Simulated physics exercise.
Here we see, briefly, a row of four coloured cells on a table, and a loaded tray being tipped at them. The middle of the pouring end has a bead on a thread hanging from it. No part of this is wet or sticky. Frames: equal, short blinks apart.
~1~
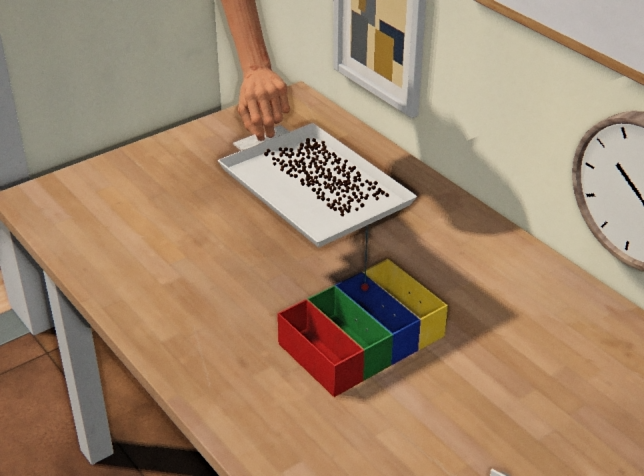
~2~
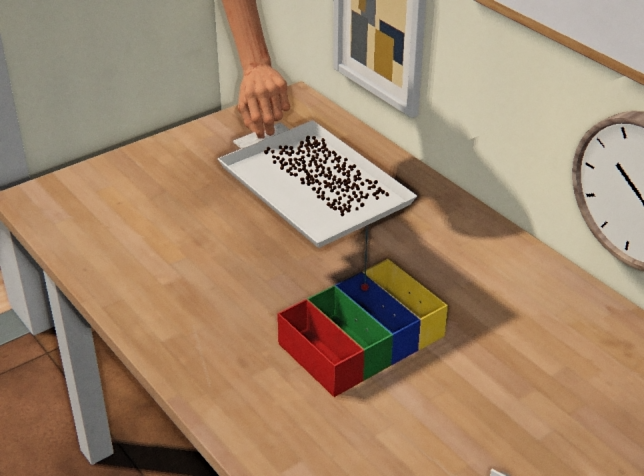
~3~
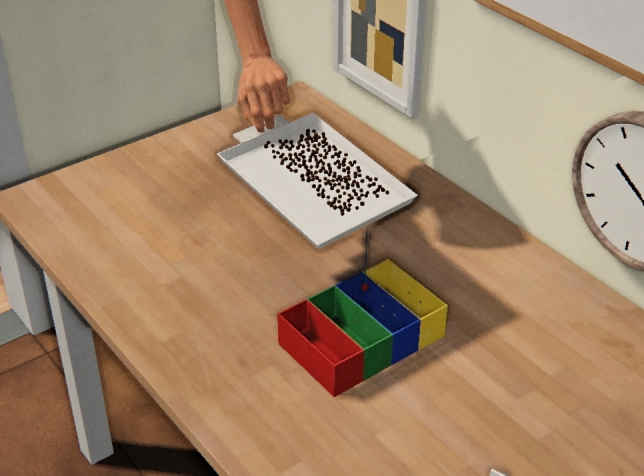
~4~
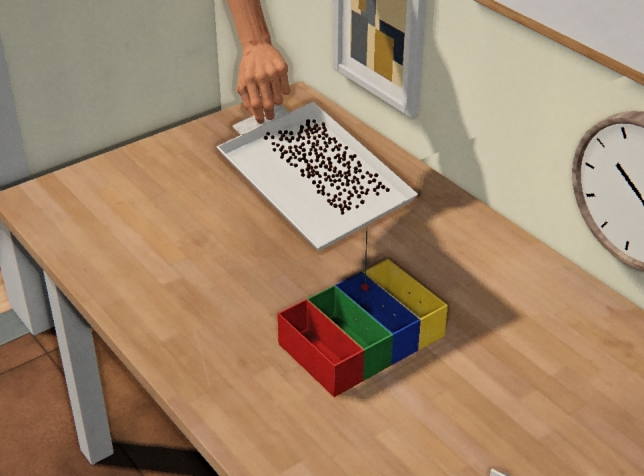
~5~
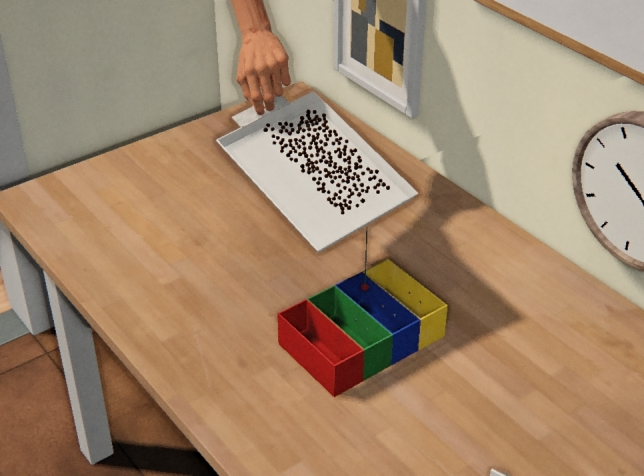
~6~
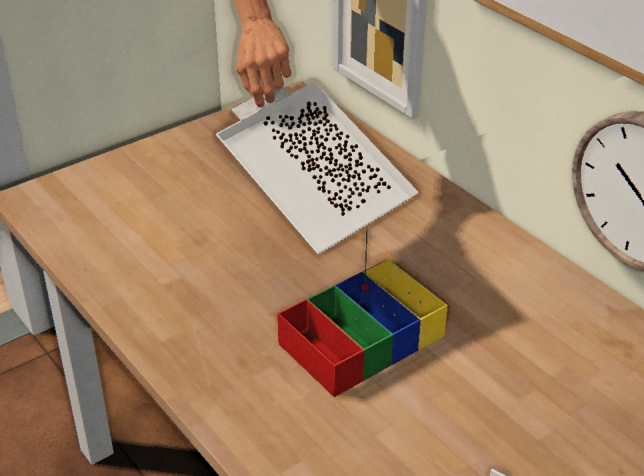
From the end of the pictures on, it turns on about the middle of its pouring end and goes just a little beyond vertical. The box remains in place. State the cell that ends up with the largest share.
It is the red cell.
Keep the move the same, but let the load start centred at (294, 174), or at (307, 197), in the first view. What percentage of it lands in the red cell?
In order, 70 % then 80 %.
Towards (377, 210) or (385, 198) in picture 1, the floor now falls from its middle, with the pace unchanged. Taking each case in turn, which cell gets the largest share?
Case 1 - the yellow cell. Case 2 - that yellow cell.
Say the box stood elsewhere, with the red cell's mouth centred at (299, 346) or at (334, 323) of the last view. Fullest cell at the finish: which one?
First: That green cell. Second: Red.
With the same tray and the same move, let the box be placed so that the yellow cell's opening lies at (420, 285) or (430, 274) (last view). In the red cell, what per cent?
60% for the first placement, 20% for the second.
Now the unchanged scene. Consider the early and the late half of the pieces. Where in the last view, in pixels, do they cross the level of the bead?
The first part at (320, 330); the rest at (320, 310).
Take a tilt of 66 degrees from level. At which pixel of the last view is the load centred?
The middle of the pieces lands at roughly (327, 286).
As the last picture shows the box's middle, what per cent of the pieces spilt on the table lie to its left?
Some 80 per cent.
Shortly afterwards, tray tipped steeply; near a third on the tray; near a quarter in the red cell; only a few in the green cell; near a third falling or outside the box.
Next, tray tipped past a quarter turn; the bulk in the red cell; near a quarter in the green cell; a little falling or outside the box.
Some moments later, tray tipped past a quarter turn; the bulk in the red cell; near a quarter in the green cell; a little falling or outside the box.
In the end, tray tipped past a quarter turn; the bulk in the red cell; near a quarter in the green cell; none at all in the blue cell; none at all in the yellow cell; a little outside the box.
